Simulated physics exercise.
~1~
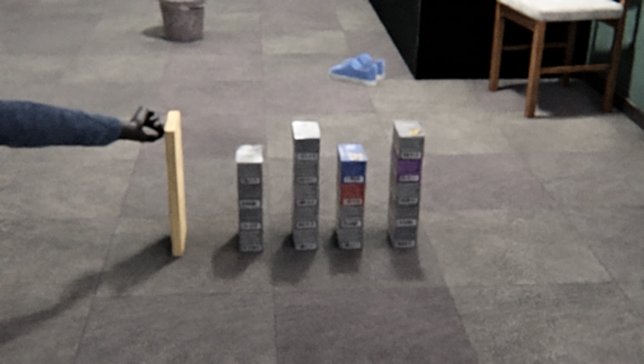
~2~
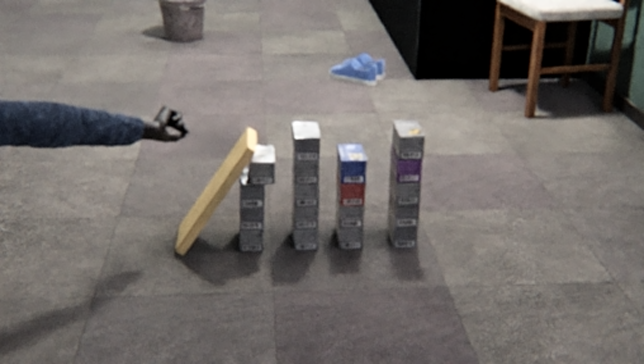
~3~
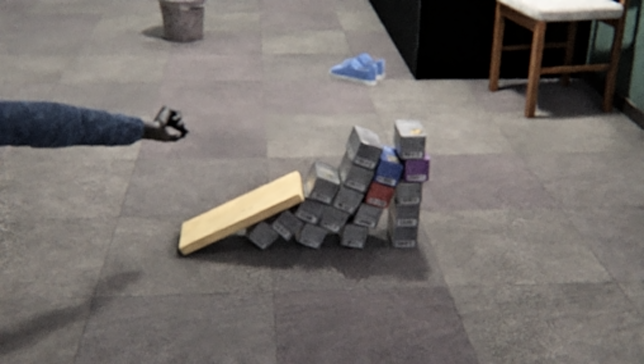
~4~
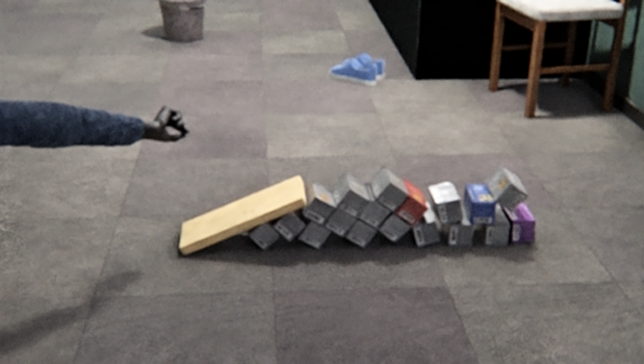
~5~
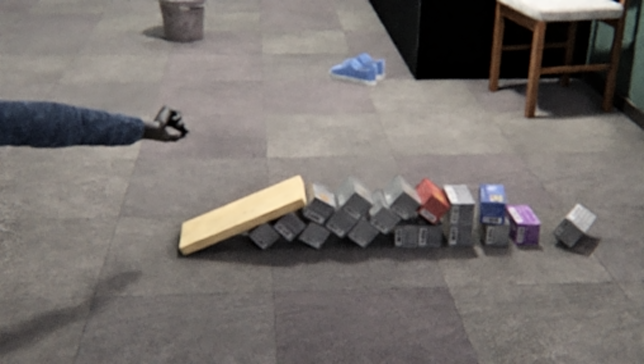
A wooden board, tipped over by a hand, fell right into a row of four stacked columns of small boxes, toppling them one after another until they lay in a jumbled line, the blue and purple ones down near the right end.
